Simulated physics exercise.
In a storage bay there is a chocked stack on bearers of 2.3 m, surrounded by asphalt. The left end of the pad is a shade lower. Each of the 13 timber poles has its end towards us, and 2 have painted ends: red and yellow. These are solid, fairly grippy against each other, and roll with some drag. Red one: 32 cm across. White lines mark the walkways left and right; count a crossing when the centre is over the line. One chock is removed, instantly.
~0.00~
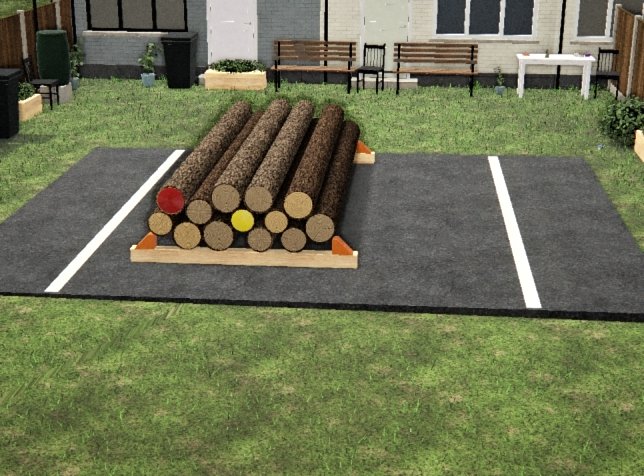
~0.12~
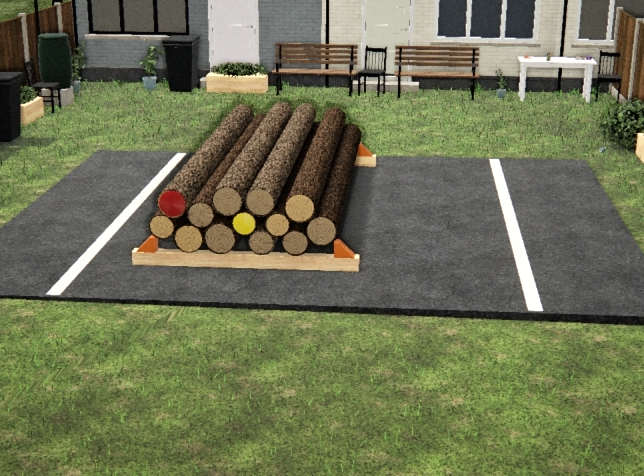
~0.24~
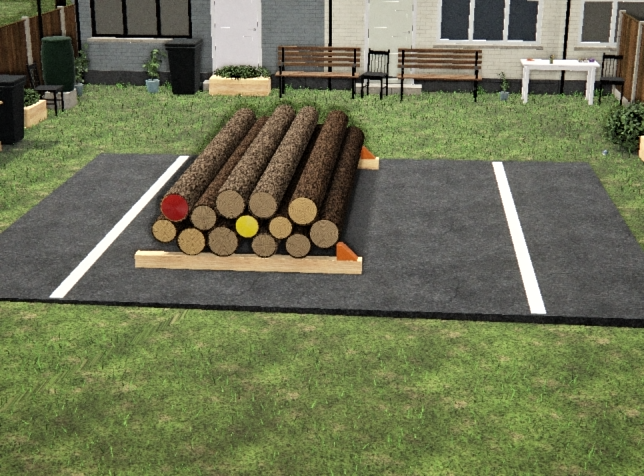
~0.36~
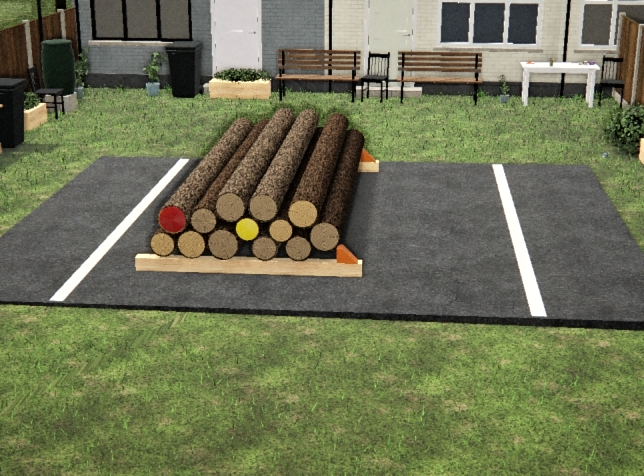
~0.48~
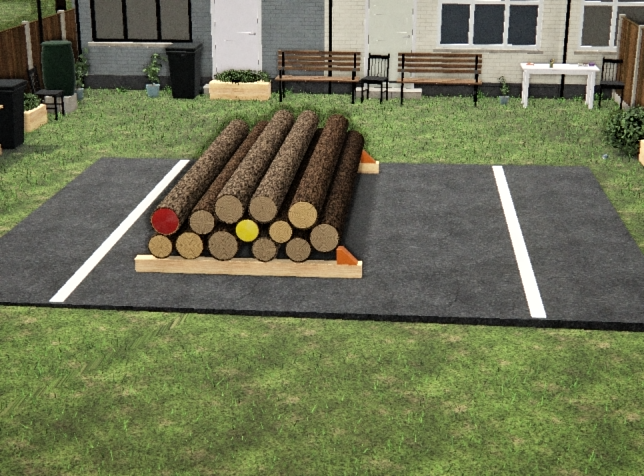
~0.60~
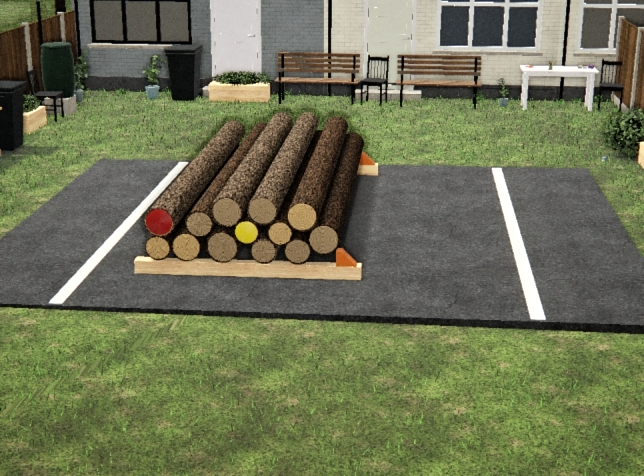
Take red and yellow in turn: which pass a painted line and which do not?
The red pole passes a line, the yellow stays within the lines.
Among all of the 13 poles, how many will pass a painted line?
The exact total comes out at 3.
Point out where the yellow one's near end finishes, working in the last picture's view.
My best guess is somewhere around (202, 250).
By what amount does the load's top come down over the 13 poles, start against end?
Comparing start and end, it's lower by about 15 cm.
By 0.9 s, red is up on others, 15 cm from the bearers' left end, rolling left; yellow is up on others, 115 cm from the bearers' right end; 0 of 13 have crossed.
By 1.2 s, red is off the bearers, 50 cm short of the left line, rolling left; as before, yellow; 0 of 13 have crossed.
By 1.5 s, red is off the bearers, 25 cm short of the left line, rolling left; yellow is up on others, 110 cm from the bearers' left end, rolling left; 0 of 13 have crossed.
By 1.9 s, red is past the left line; yellow is up on others, 105 cm from the bearers' left end, rolling left; 1 of 13 has crossed.
Finally (5.5 s), red is past the left line; yellow is on the bearers, 70 cm from the bearers' left end; 3 of 13 have crossed.
